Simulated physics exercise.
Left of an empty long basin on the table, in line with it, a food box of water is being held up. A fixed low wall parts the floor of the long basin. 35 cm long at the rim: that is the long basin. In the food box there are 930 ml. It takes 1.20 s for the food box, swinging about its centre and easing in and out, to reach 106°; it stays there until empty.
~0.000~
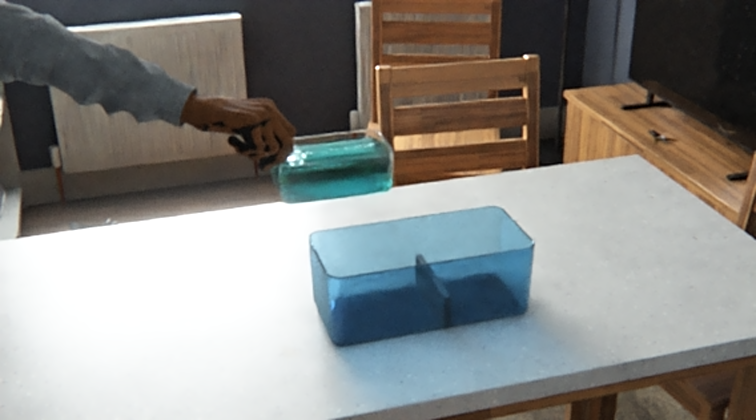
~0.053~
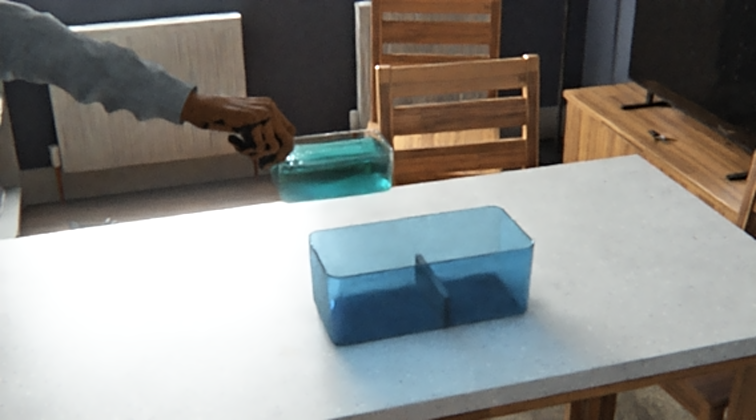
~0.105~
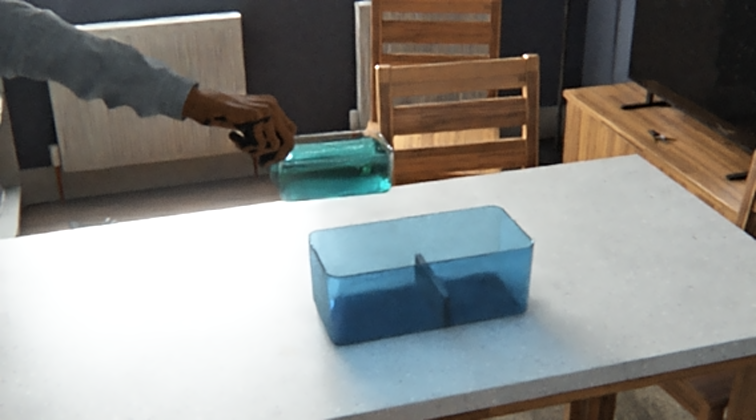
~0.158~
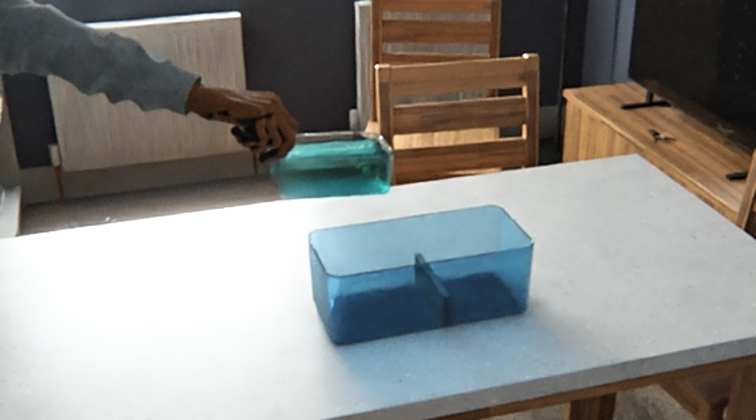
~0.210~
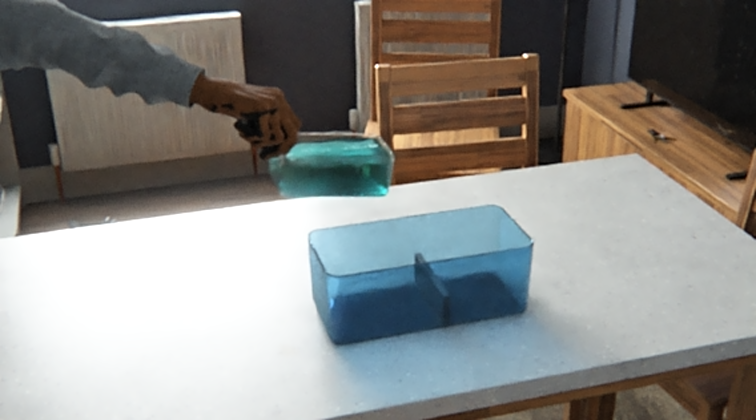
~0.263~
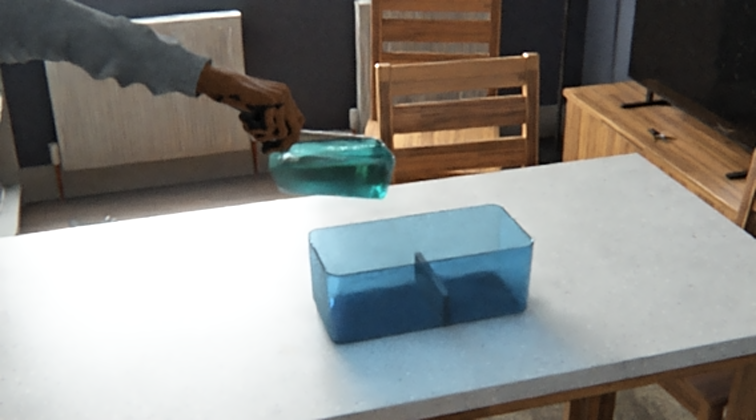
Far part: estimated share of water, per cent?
51 per cent.
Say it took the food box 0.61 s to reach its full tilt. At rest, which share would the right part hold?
In that case, some 20 percent.
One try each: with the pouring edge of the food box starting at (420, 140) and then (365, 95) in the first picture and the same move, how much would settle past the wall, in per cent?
75 in a hundred, followed by 40 in a hundred.
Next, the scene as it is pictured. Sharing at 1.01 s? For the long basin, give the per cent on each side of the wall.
Near 34 on the left, 50 on the right.
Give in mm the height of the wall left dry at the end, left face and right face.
It's around 42 mm on the left side and around 34 mm on the right side.
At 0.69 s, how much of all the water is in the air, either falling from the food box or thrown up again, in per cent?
Roughly 42 percent.
By 0.69 s the tilt is 66° and 32 per cent is still to pour, 6 is left of the wall and 19 right of it.
By 1.01 s the tilt is 100° and 6 per cent is still to pour, 35 is left of the wall and 50 right of it.
By 1.34 s the tilt is 106° and 0 per cent is still to pour, 44 is left of the wall and 51 right of it.
By 1.70 s the tilt is 106° and 0 per cent is still to pour, 44 is left of the wall and 51 right of it.
At rest 44 per cent lies left of the wall, 51 right of it and 5 outside.
